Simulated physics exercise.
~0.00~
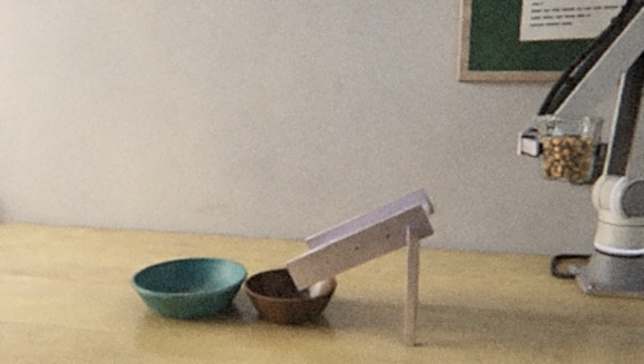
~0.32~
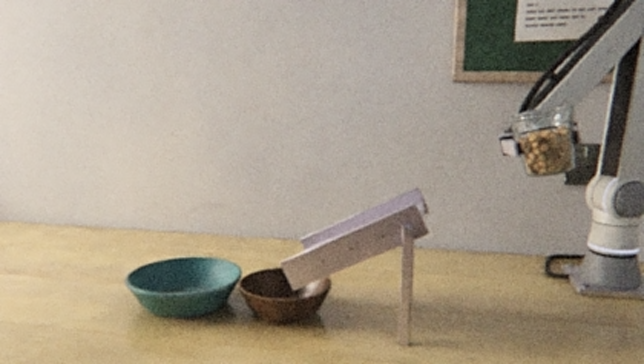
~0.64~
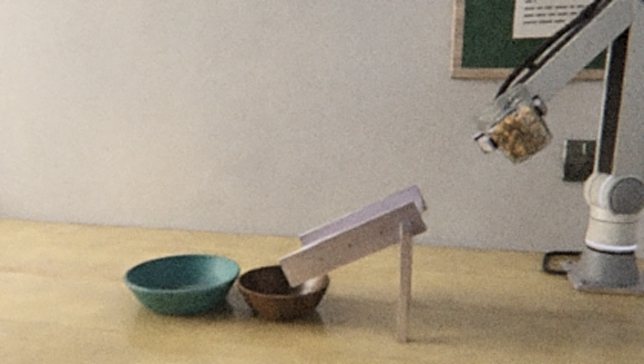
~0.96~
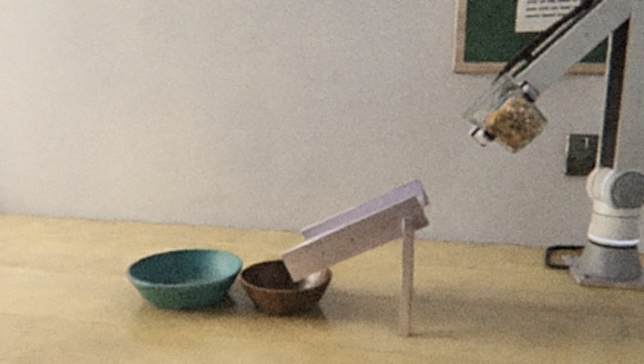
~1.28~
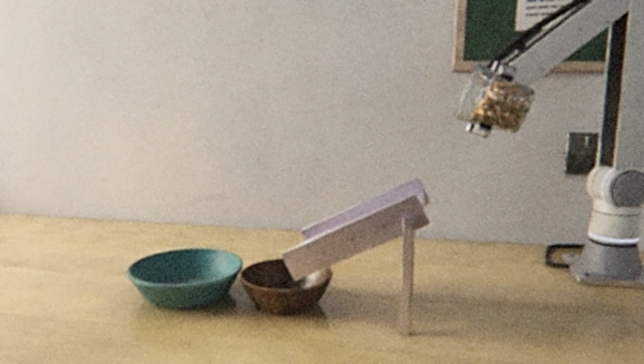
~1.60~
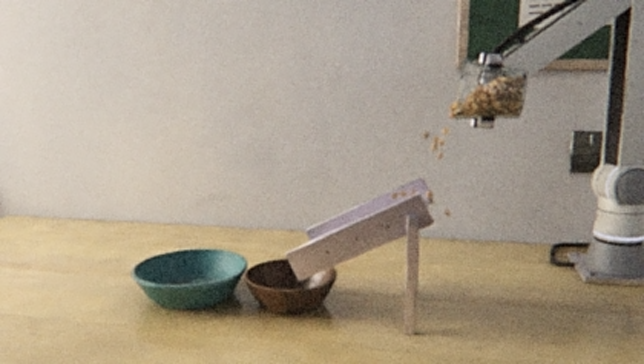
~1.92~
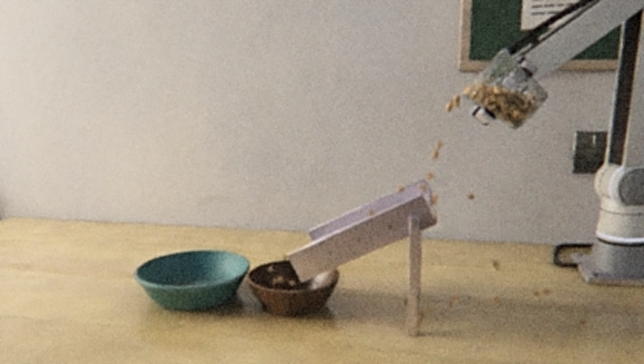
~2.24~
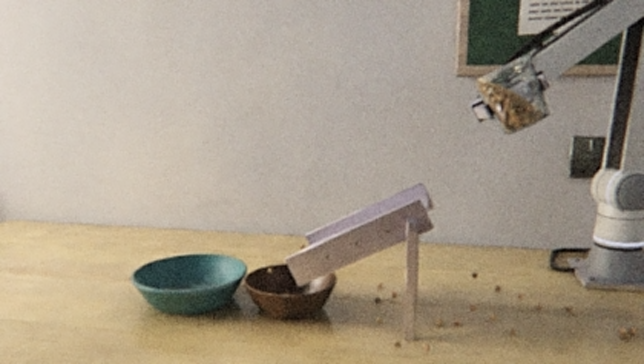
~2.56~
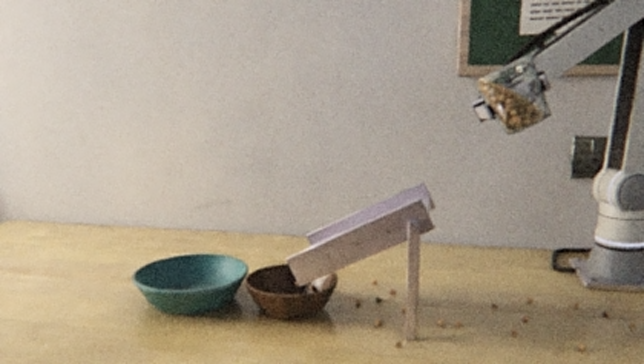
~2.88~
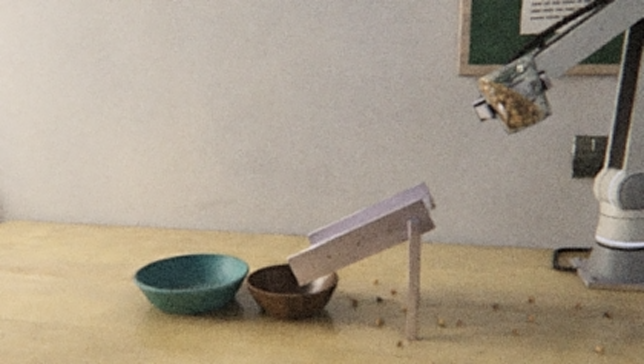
A robot arm tips a beaker of chickpeas over a chute, scattering some across the table.
